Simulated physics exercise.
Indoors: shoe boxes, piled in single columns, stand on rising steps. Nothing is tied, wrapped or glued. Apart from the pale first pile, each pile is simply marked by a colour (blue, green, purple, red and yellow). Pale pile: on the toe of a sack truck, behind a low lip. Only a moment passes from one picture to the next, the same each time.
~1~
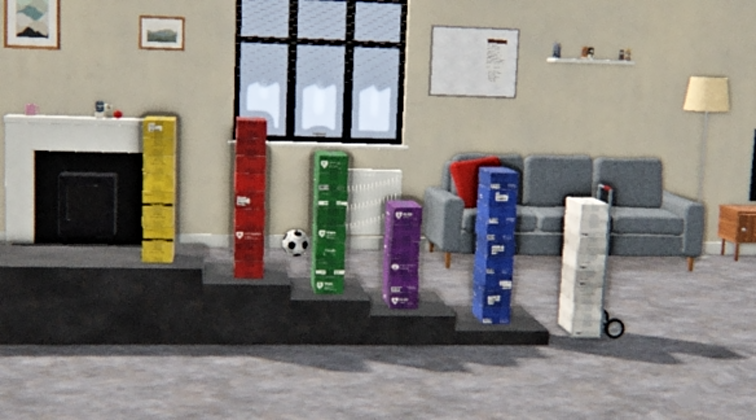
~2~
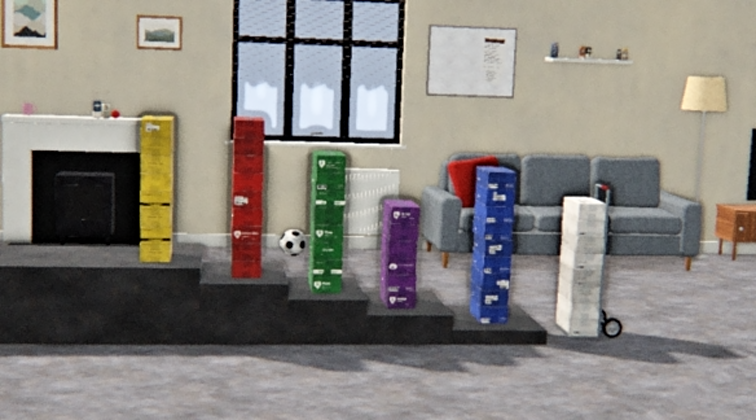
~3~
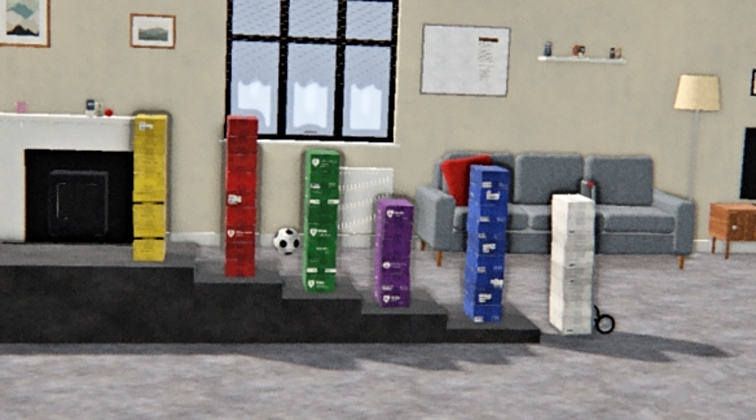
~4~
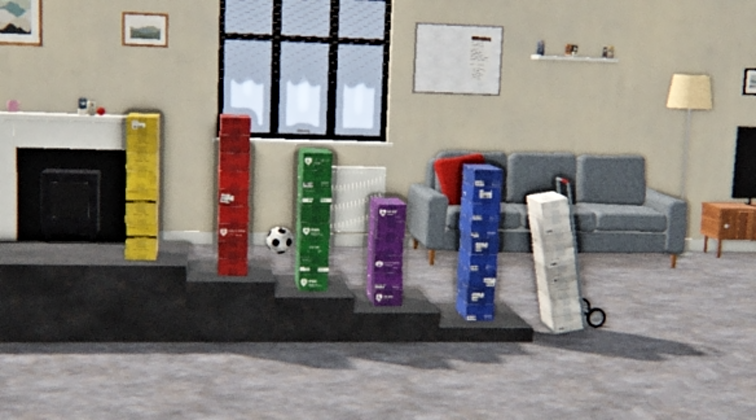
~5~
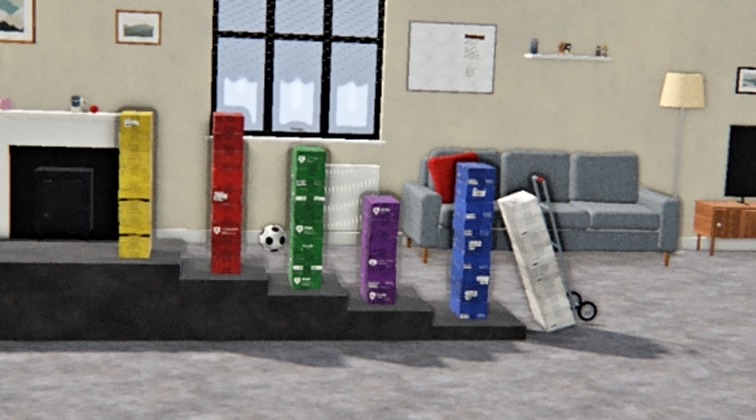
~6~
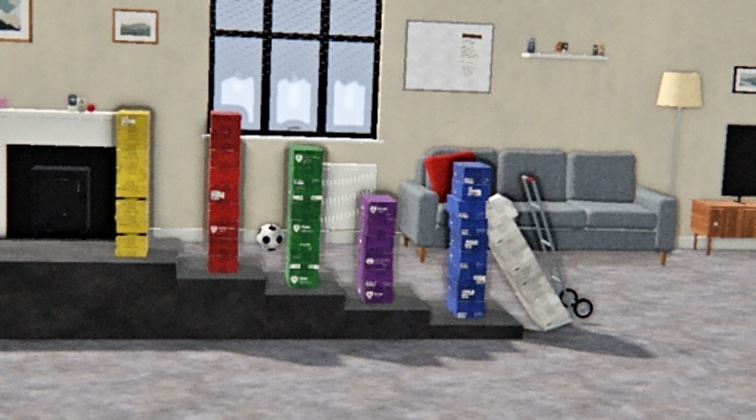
In a living room, colored stacks of boxes stand on dark steps beside a white stack on a hand truck; the truck tilts and the white stack leans left until its top is against the blue stack, while the others stay upright.
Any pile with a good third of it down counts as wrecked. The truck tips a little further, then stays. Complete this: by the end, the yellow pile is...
By the end the yellow pile is down.
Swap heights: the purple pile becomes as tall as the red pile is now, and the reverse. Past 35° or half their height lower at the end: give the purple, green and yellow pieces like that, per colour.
It works out to purple 8, then green 7, then yellow 8.
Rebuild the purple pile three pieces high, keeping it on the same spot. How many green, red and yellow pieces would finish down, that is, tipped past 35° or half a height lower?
For green the count is 0, for red it is 0, and for yellow it is 0.
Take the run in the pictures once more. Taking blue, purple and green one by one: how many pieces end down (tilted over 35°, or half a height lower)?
Pieces down at the end - blue: 9, purple: 5, green: 6.
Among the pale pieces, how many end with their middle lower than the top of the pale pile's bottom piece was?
The pale count is 1.
Soon after the last picture, 8 of the pale pile down; none of the 8 yellow boxes down (3 of 40 in all colours); top yellow box unmoved; top blue box leaning clearly, half its height lower.
A little later, 7 of the pale pile down; none of the 8 yellow boxes down (18 of 40 in all colours); top yellow box unmoved; top green box leaning clearly, half its height lower.
Later still, 7 of the pale pile down; 7 of the 8 yellow boxes down (35 of 40 in all colours); top yellow box leaning steeply, some four heights lower; top purple box leaning steeply, some two heights lower.
At rest, 7 of the pale pile down; 7 of the 8 yellow boxes down (35 of 40 in all colours); top yellow box some eleven heights lower; top red box on its side.
